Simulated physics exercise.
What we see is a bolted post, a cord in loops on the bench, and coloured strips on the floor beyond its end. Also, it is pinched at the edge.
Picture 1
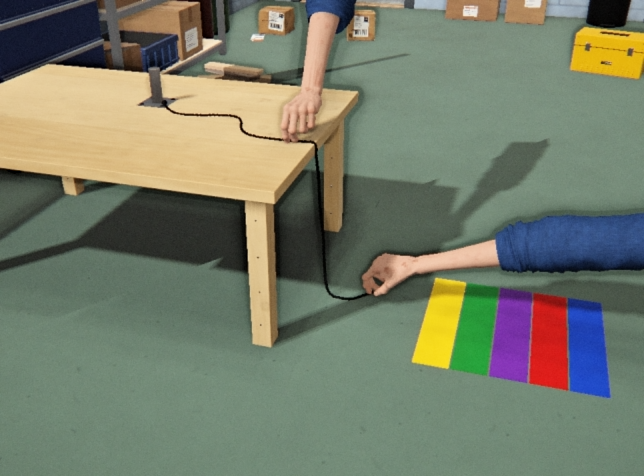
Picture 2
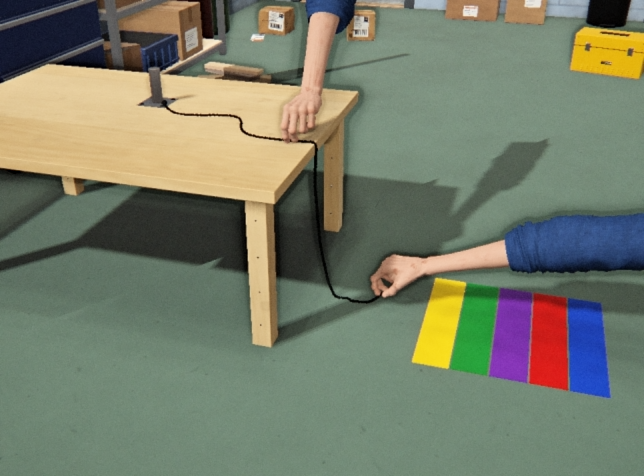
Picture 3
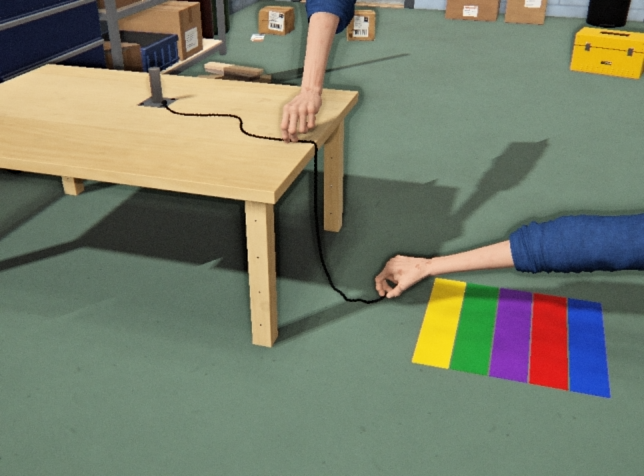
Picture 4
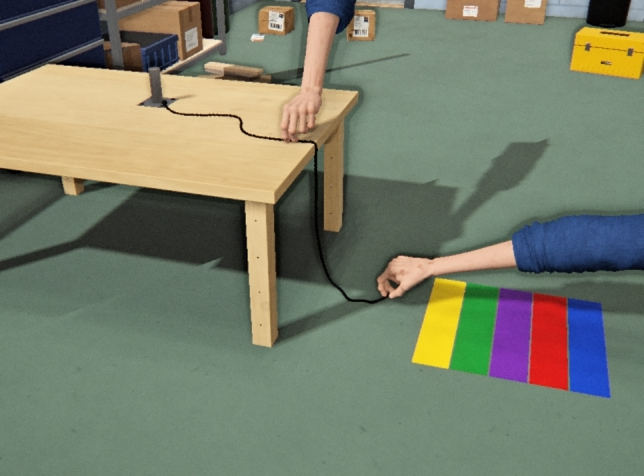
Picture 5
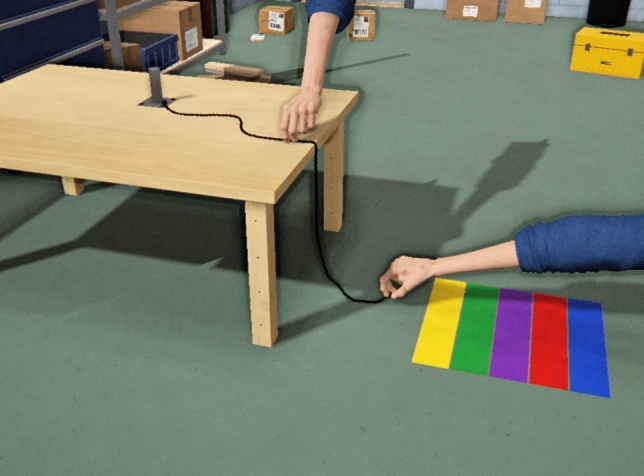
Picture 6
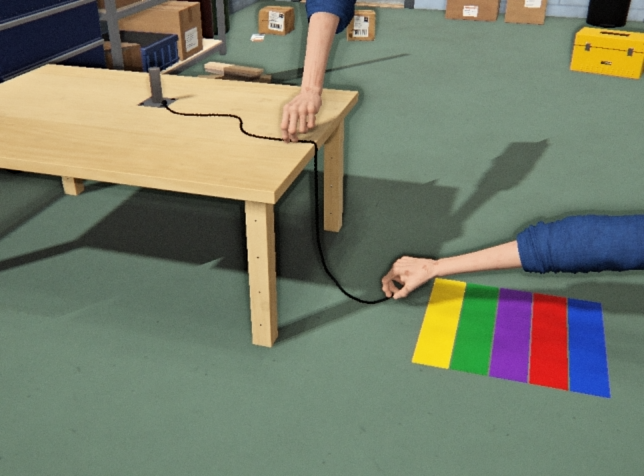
A hand low on the right drew the end of a black cord slightly rightward near the coloured strips on the floor, while another hand pressed the cord at the wooden table's edge.
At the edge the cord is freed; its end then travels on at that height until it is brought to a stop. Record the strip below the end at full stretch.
Below the end: Purple.
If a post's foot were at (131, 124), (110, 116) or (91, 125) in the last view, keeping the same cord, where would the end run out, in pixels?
Roughly (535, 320), (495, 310) and (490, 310), try by try.
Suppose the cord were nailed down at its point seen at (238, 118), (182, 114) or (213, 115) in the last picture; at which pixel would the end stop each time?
First near (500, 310), then near (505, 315), then near (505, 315).
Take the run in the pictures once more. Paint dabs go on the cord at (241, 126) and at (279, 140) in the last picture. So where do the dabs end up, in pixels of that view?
First: (270, 123). Second: (322, 136).
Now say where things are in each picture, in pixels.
The first frame shows end (373, 292); yellow (434, 347); green (472, 354); purple (510, 361); red (549, 368); blue (589, 375).
The second frame shows end (381, 293); cord through (171, 111) (232, 116) (261, 137) (316, 162) (319, 228) (331, 288).
The third frame shows end (386, 294).
The fourth frame shows end (388, 294); cord through (171, 111) (232, 116) (261, 137) (316, 162) (317, 228) (336, 287).
The fifth frame shows end (390, 295).
The sixth frame shows end (393, 295); cord through (171, 111) (232, 116) (261, 137) (316, 162) (317, 228) (339, 286).
Soon after, end near (451, 304); over yellow.
After that, end near (493, 311); over green.
At the stop, end near (518, 315); over purple. It gets as far as the purple strip.
